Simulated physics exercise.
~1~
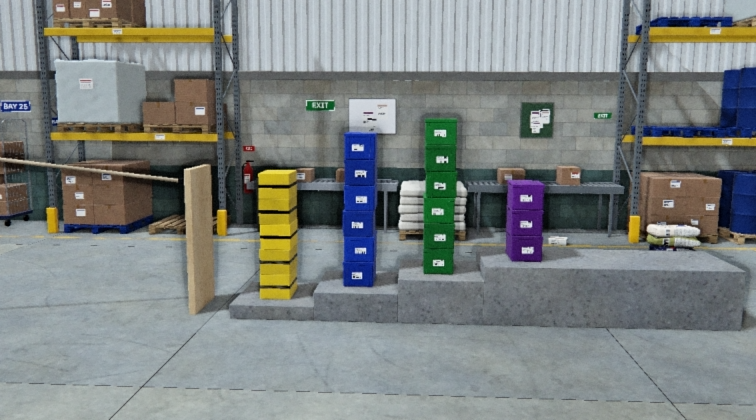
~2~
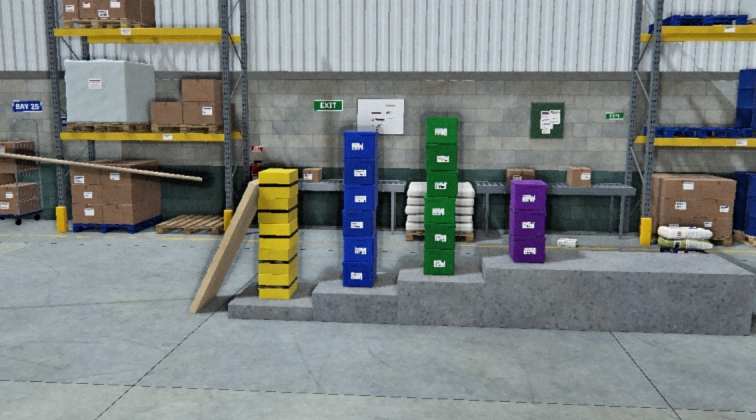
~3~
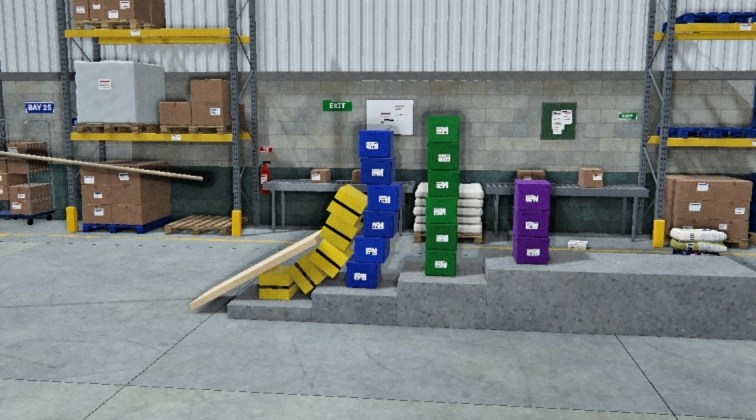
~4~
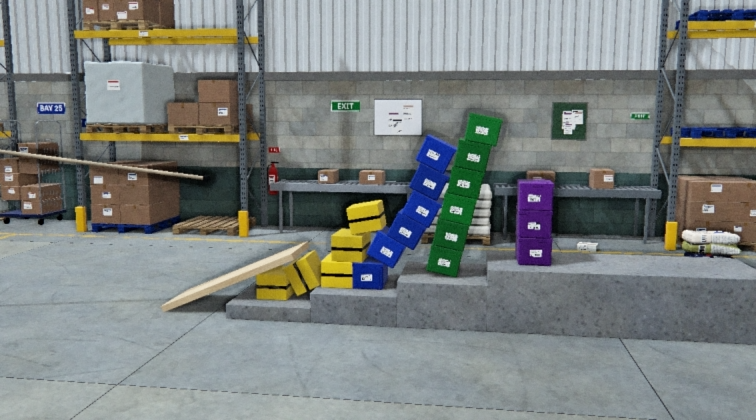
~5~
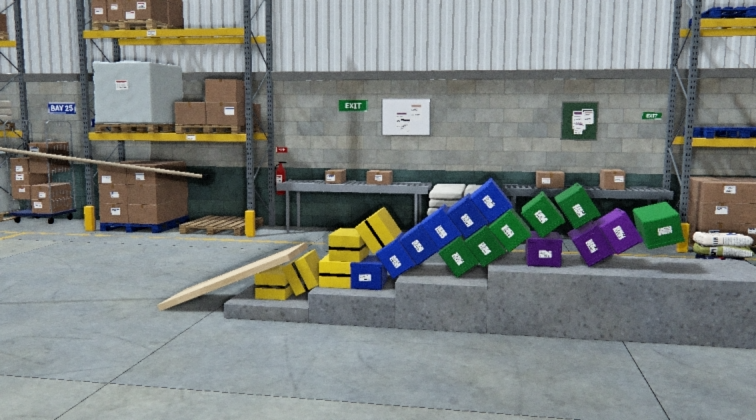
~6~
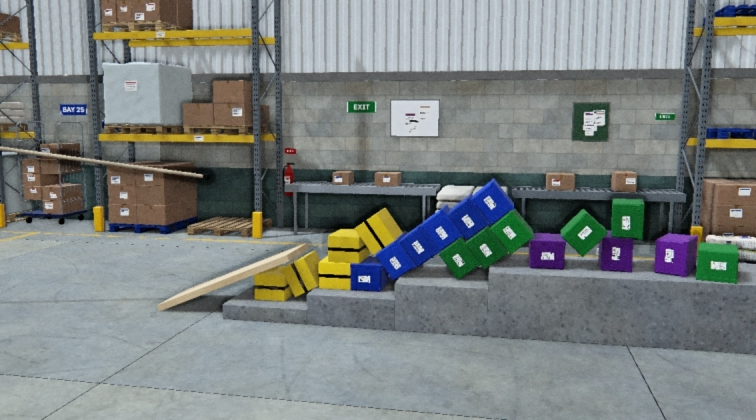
At first, a pale board stands upright at the left of a warehouse floor, beside yellow, blue, green and purple piles of totes on rising grey steps. The board tips right against the yellow pile, which buckles and spills into the blue one. The blue totes lean over and push the tall green pile, which tilts toward the purple totes. Green and blue then topple to the right, knocking the purple pile apart. In the end, all four piles are wrecked, with totes slumped across the steps and the board lying at a slant.
